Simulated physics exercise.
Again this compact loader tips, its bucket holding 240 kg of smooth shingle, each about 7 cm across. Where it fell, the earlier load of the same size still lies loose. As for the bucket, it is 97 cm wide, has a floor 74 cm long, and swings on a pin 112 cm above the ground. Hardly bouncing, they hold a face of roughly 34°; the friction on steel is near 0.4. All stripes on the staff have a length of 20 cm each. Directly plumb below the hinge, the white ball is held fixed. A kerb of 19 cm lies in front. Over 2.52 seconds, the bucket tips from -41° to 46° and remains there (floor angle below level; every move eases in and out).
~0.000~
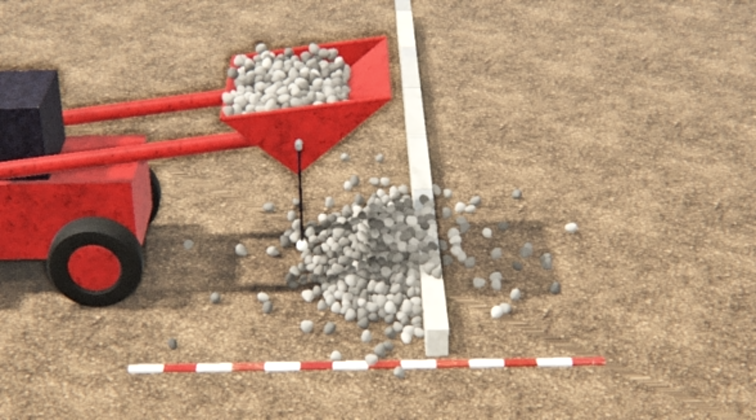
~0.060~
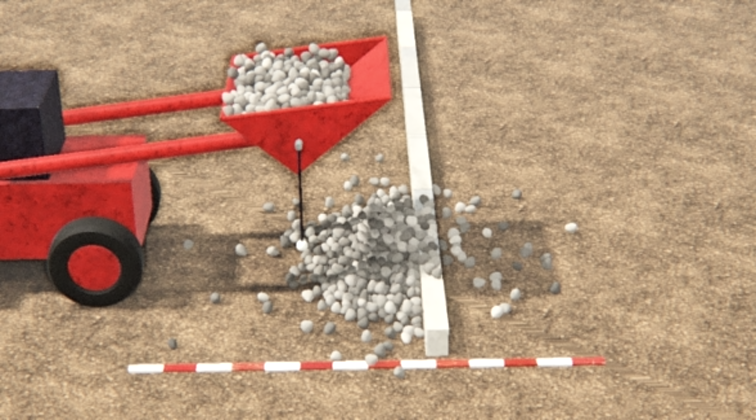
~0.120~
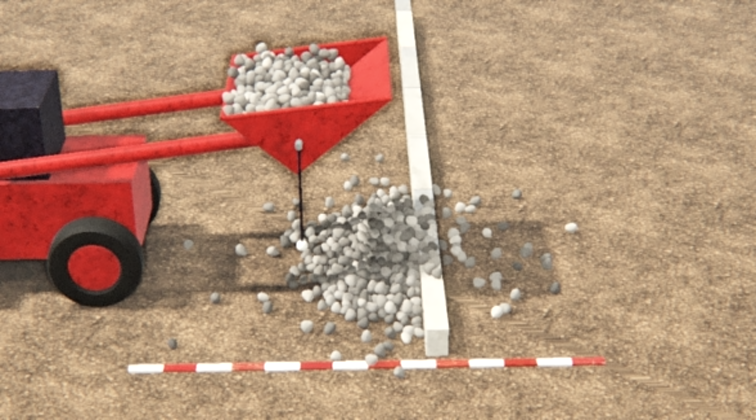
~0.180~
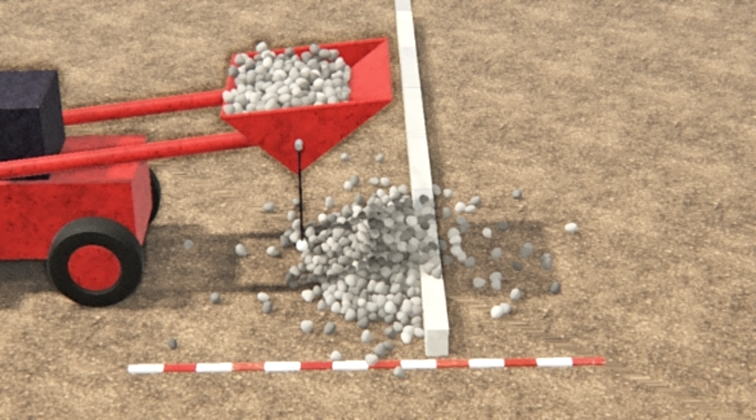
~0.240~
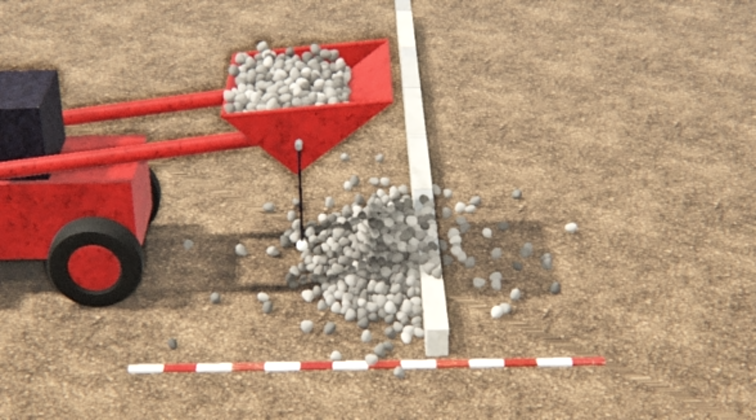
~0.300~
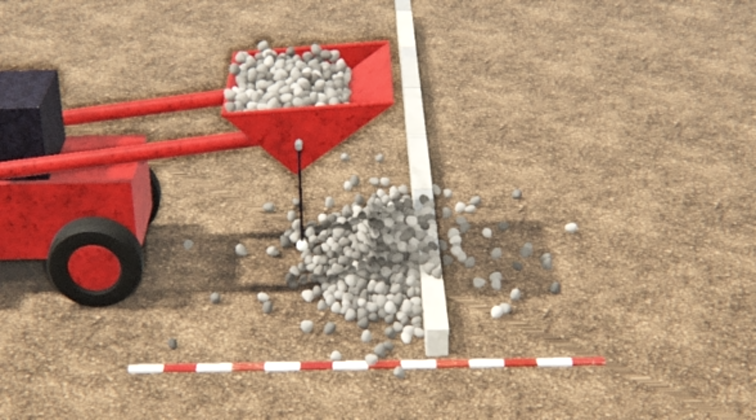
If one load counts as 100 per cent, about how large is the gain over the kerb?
Around 41 per cent.
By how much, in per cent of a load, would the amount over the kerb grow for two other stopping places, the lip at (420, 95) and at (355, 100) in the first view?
80 % and 10 %.
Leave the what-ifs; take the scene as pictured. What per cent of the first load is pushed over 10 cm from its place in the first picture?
Estimate: 15 %, roughly.
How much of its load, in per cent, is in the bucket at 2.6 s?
0 % still inside.
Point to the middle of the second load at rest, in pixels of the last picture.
Their centre ends up near (412, 249).
After 1.9 s the floor is at 32°; in per cent of one load, 71 in the bucket, 122 on this side of the kerb, 8 over the kerb; the foremost stones are at (538, 249).
After 2.6 s the floor is at 46°; in per cent of one load, 0 in the bucket, 156 on this side of the kerb, 44 over the kerb; the foremost stones are at (575, 256).
After 3.0 s the floor is at 46°; in per cent of one load, 0 in the bucket, 153 on this side of the kerb, 47 over the kerb; the foremost stones are at (610, 257).
After 5.4 s the floor is at 46°; in per cent of one load, 0 in the bucket, 152 on this side of the kerb, 48 over the kerb; the foremost stones are at (630, 254). Net gain over the kerb, 41.
